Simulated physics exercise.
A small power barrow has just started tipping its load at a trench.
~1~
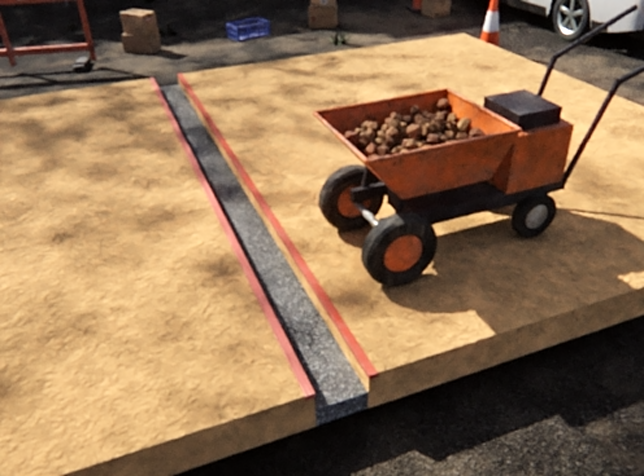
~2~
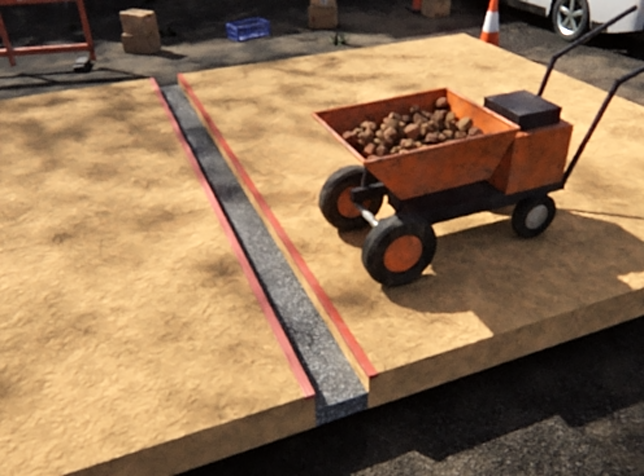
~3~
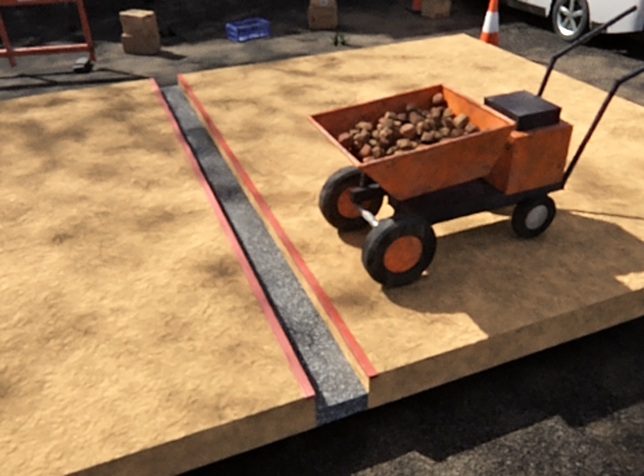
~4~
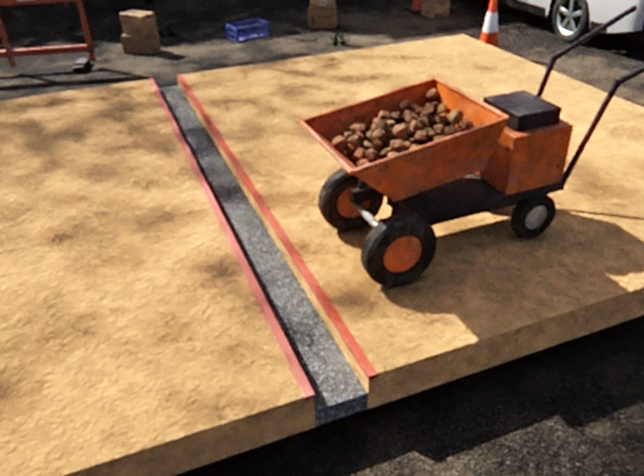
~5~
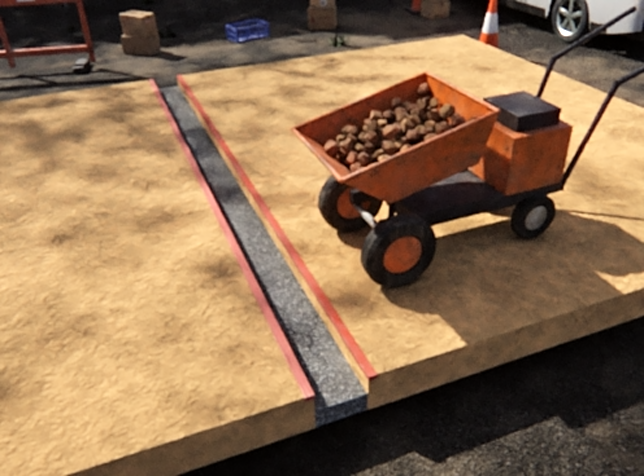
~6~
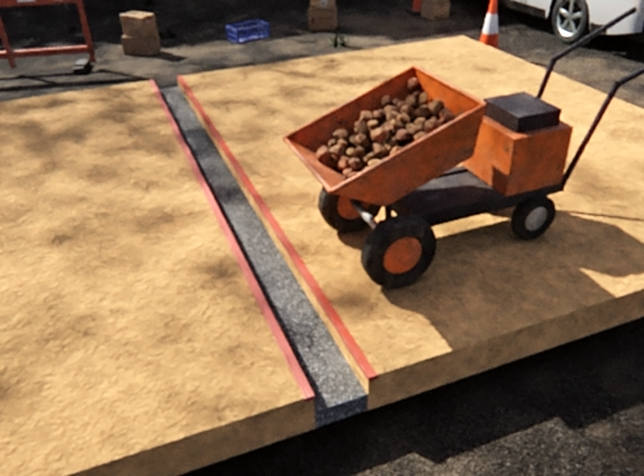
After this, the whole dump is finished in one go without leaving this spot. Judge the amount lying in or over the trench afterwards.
Lying there is the smaller part.
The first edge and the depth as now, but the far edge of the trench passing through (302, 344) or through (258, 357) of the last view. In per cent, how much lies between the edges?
You'd get 0 in a hundred the first time and 60 in a hundred the second.
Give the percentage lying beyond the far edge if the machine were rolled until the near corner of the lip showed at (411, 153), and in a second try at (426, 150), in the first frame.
The first position yields around 10 per cent; the second yields around 10 per cent.
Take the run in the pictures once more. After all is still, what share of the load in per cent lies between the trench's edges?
Result: Near 30 in a hundred.
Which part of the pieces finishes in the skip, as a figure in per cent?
Close to 10 per cent, give or take.
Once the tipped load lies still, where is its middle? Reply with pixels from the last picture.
I'd place the middle at about (238, 286).
Soon after the last picture, skip tipped steeply; all in the skip.
A little later, skip tipped right over; about half in the skip; a small part in or heaped over the trench; about a third beyond it.
Later still, skip tipped right over; a small part in the skip; about a third in or heaped over the trench; about half beyond it.
At rest, skip tipped right over; a small part in the skip; about a third in or heaped over the trench; about half beyond it.
